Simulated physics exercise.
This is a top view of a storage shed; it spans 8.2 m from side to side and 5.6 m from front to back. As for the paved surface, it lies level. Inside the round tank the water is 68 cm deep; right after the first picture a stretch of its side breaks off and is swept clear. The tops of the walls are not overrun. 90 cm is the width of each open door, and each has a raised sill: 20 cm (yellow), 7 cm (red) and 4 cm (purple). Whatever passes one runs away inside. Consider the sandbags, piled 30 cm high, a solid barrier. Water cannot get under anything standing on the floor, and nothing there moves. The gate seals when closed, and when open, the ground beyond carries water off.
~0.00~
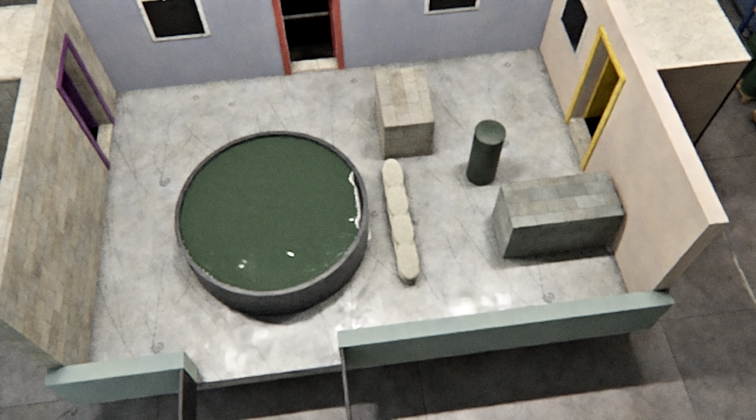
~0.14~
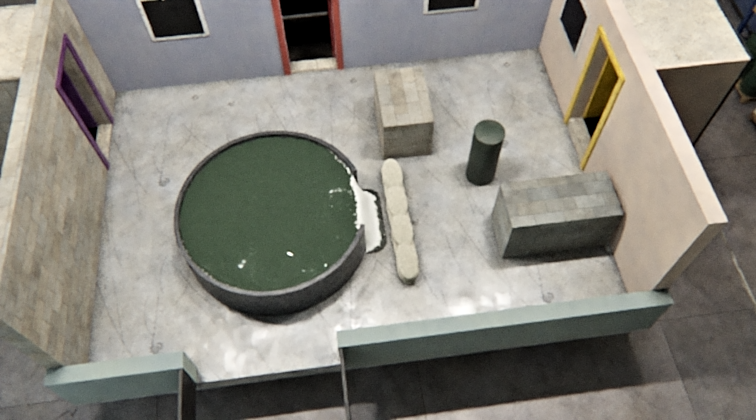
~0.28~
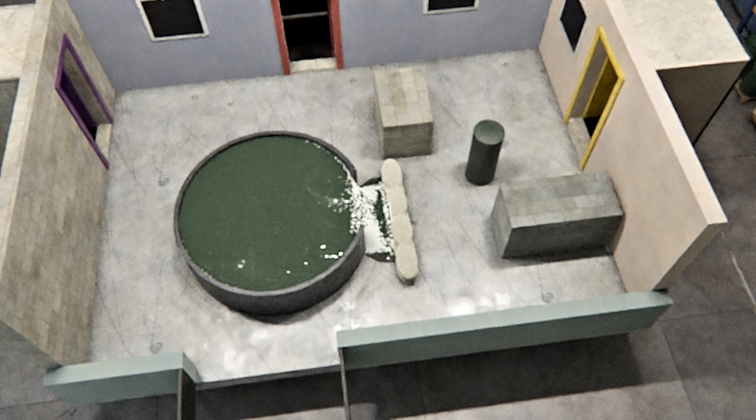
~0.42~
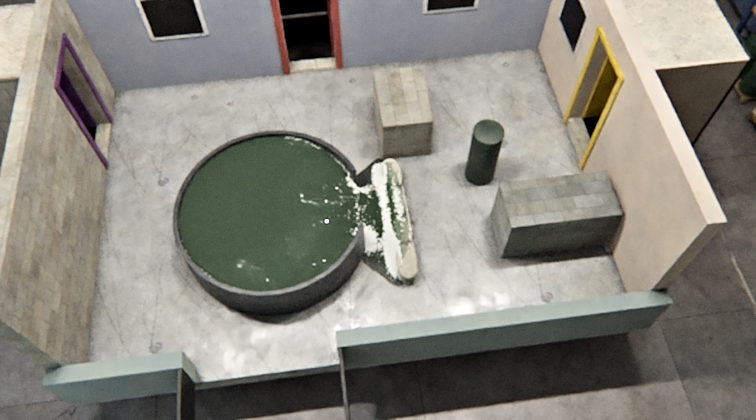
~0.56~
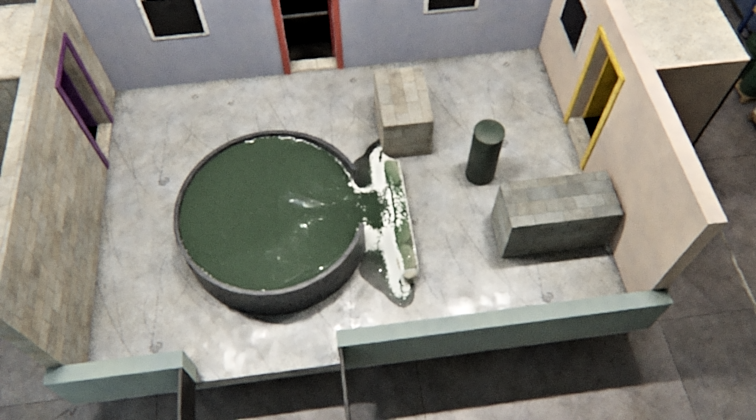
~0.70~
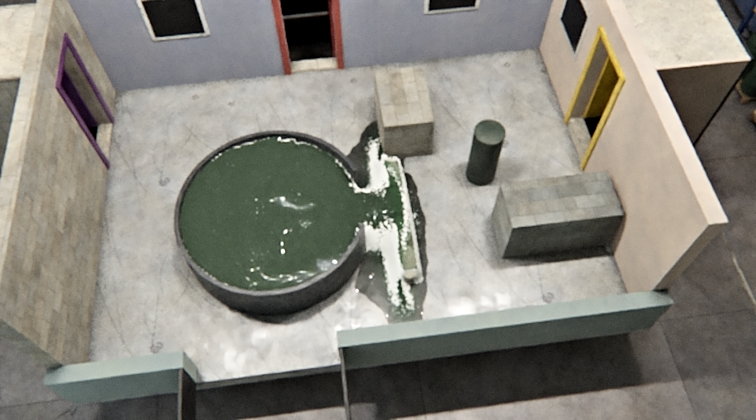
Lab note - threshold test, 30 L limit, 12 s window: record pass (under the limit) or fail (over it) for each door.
Results: Yellow door pass, red door fail, purple door fail.
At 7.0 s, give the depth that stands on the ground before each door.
Depths (cm): Yellow = 3; red = 12; purple = 8.
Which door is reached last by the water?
I'd go with the purple one.
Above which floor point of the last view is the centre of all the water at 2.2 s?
Around (314, 225) in the last picture.
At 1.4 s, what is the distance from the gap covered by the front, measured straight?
Distance: Approx. 3.4 m.
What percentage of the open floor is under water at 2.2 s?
I'd say around 50 % is wet.
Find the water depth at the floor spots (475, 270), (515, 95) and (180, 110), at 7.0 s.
Depths in turn: Roughly 6, 7 and 4 centimetres.
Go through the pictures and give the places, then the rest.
The round tank at (272, 209) is whole and still, 68 cm deep, in the first frame.
Water pours out at (363, 214) and has run 0.6 m, to (368, 251); deepest outside 29 cm, 68 cm at the round tank's back, in the second frame.
The front is at (395, 257), 0.9 m from the gap at (363, 215); 0.6 m2 of floor is under water; 68 cm left at the back of the round tank, in the third frame.
The front is at (399, 281), 1.3 m from the gap at (362, 215); 1.2 m2 of floor is under water; 68 cm left at the back of the round tank, in the fourth frame.
The front is at (406, 301), 1.6 m from the gap at (363, 214); 1.8 m2 of floor is under water; 68 cm left at the back of the round tank, in the fifth frame.
Water pours out at (363, 213) and has run 2.0 m, to (411, 327); deepest outside 49 cm, 68 cm at the round tank's back, in the sixth frame.
After 1.4 s water covers 30 % of the floor and is deepest (57 cm) near (385, 216); yellow door not reached, red door not reached, purple door not reached.
After 2.2 s water covers 50 % of the floor and is deepest (50 cm) near (385, 216); yellow door not reached, red door 12 cm at the sill, 24 L in, purple door not reached.
After 3.5 s water covers 75 % of the floor and is deepest (39 cm) near (385, 216); yellow door 8 cm at the sill, 0 L in, red door 16 cm at the sill, 91 L in, purple door not reached.
After 7.0 s water covers 95 % of the floor and is deepest (28 cm) near (385, 216); yellow door 3 cm at the sill, 0 L in, red door 12 cm at the sill, 195 L in, purple door 8 cm at the sill, 19 L in.
After 12.0 s water covers 95 % of the floor and is deepest (17 cm) near (387, 226); yellow door 9 cm at the sill, 0 L in, red door 10 cm at the sill, 239 L in, purple door 8 cm at the sill, 61 L in.
